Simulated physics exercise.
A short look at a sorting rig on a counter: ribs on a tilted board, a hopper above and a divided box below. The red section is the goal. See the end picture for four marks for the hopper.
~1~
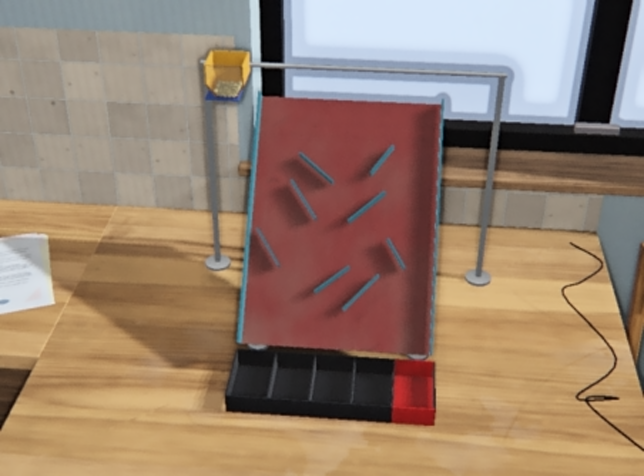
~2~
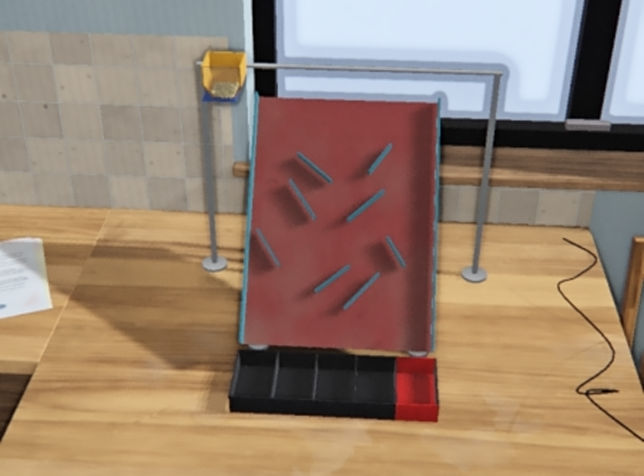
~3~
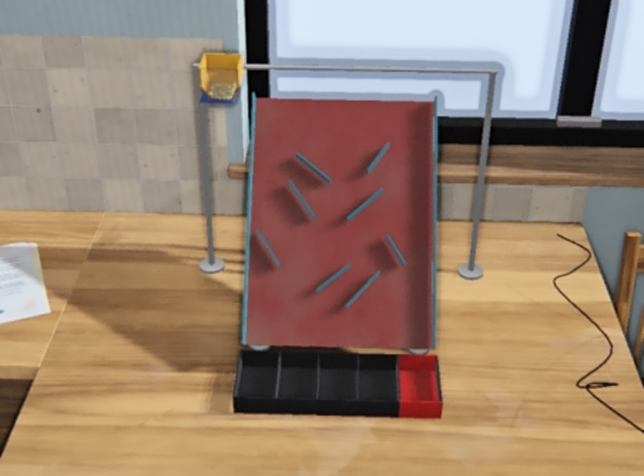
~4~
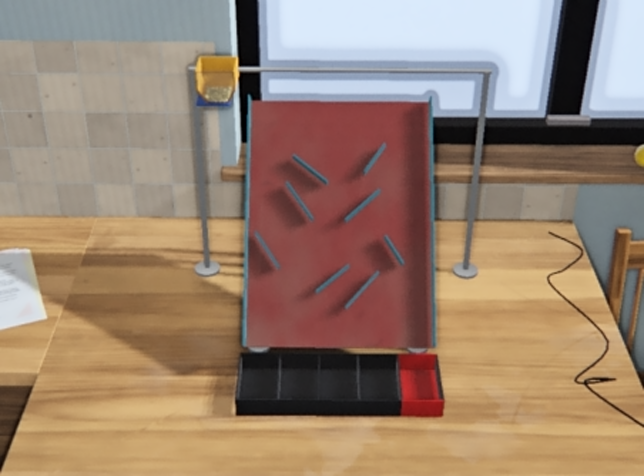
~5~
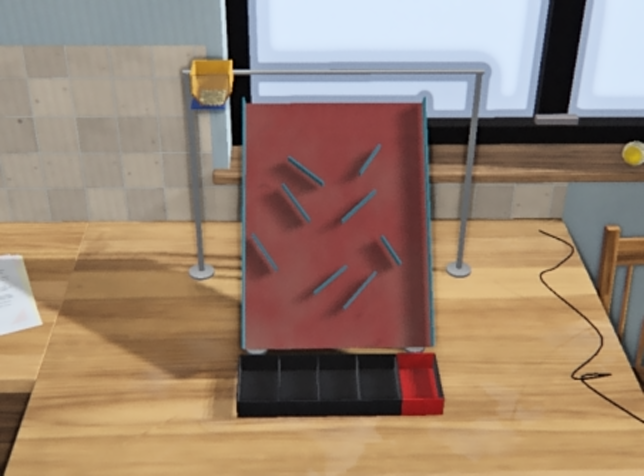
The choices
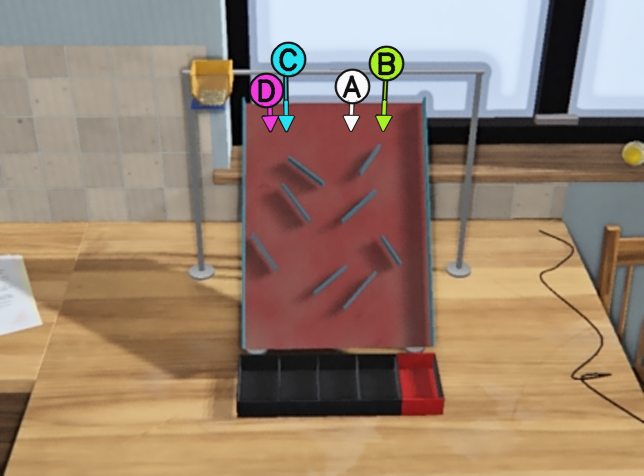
On a wooden counter, a yellow hopper hangs from a metal frame above a tilted red board with angled ribs and a black divided box with one red section; the view shifts slightly while the rig stays still.
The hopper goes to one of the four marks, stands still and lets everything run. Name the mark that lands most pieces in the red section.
The answer is mark B.
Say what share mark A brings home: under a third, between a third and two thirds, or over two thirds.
Under a third.
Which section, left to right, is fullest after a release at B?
The fifth from the left.
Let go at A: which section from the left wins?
The first from the left.
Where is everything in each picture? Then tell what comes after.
The first picture shows hopper at (228, 90), soya beans, door shut.
The second picture shows ribs (298, 152) to (331, 180), (369, 171) to (391, 144), (290, 179) to (315, 217).
The third picture shows ribs (347, 219) to (383, 189), (257, 229) to (280, 265), (387, 235) to (405, 264).
The fourth picture shows ribs (316, 291) to (349, 265), (346, 307) to (379, 271).
The fifth picture shows red section at (423, 406), number 5 of 5 from the left.
On the marked copy, mark A meets the board at (351, 125); mark B meets the board at (383, 125); mark C meets the board at (286, 125); mark D meets the board at (270, 125).
With A, none in the red section, nearly all in other sections, a small part outside the box.
With B, about two thirds in the red section, about a quarter in other sections, a small part outside the box.
With C, none in the red section, all in other sections.
With D, none in the red section, most in other sections, a small part outside the box.
